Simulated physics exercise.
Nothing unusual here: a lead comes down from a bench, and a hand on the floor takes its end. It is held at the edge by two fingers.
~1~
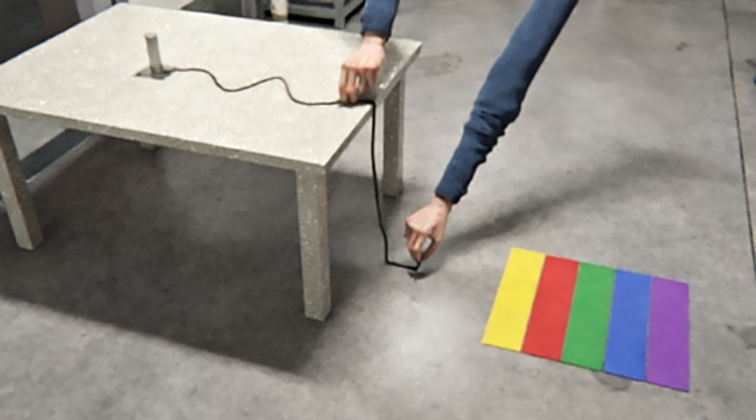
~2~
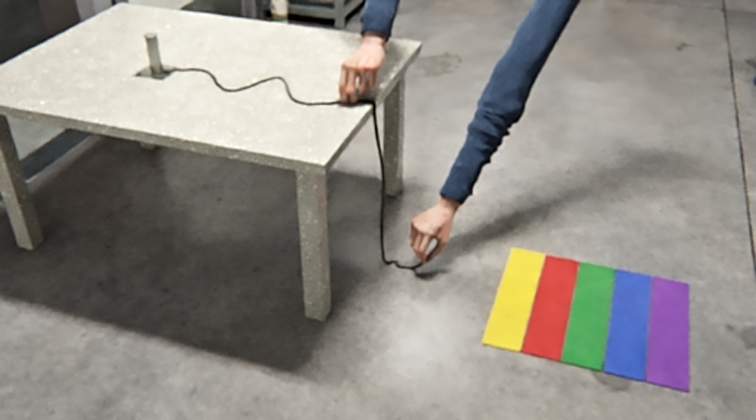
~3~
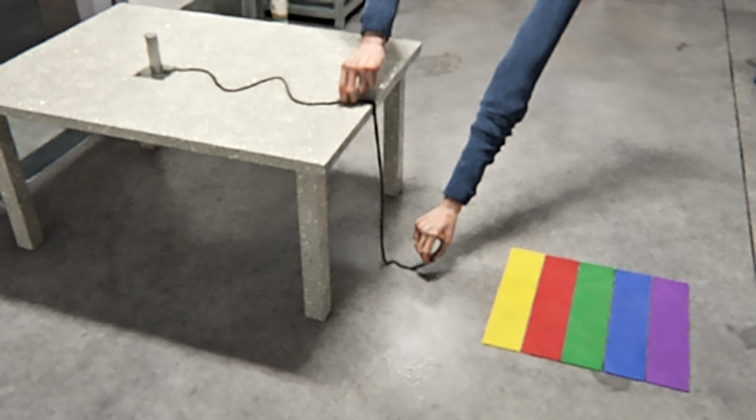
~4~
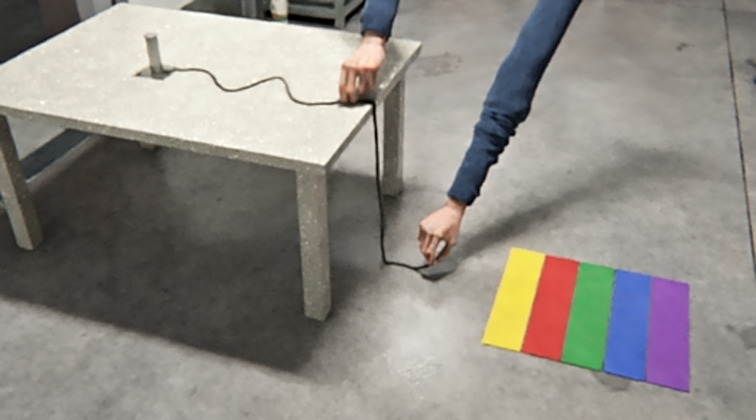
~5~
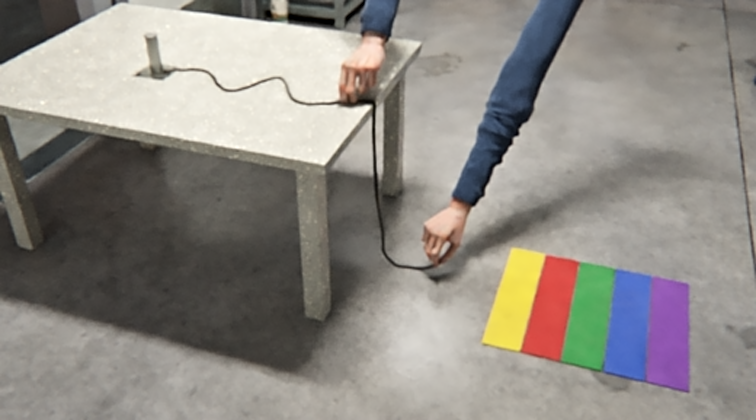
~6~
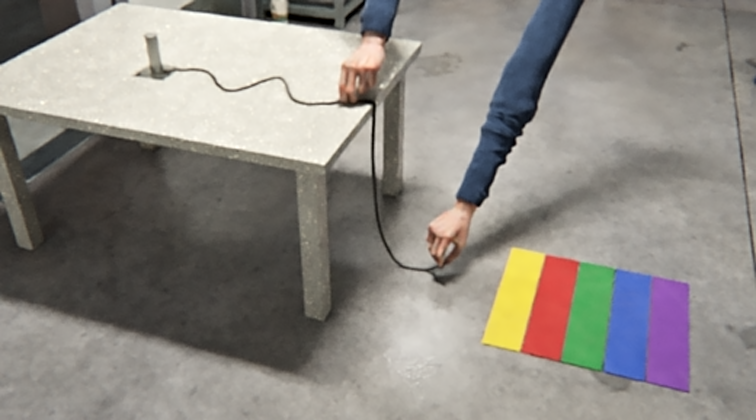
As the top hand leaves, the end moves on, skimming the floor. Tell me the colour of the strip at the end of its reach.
It is blue.
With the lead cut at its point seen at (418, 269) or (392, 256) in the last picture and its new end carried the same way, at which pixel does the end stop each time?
First try near (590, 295), second near (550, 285).
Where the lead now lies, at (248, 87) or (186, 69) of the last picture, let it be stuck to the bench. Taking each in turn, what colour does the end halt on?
Green; blue.
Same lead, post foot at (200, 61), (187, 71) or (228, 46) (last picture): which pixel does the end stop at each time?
You'd find it around (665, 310), then (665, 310), and finally (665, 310).
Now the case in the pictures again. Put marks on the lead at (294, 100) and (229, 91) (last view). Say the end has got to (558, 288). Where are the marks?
Point one: (366, 101); point two: (256, 87).
A little later, end near (558, 288); over red.
Next, end near (604, 297); over green.
When it is tight, end near (632, 303); over blue. It halts on the blue strip.
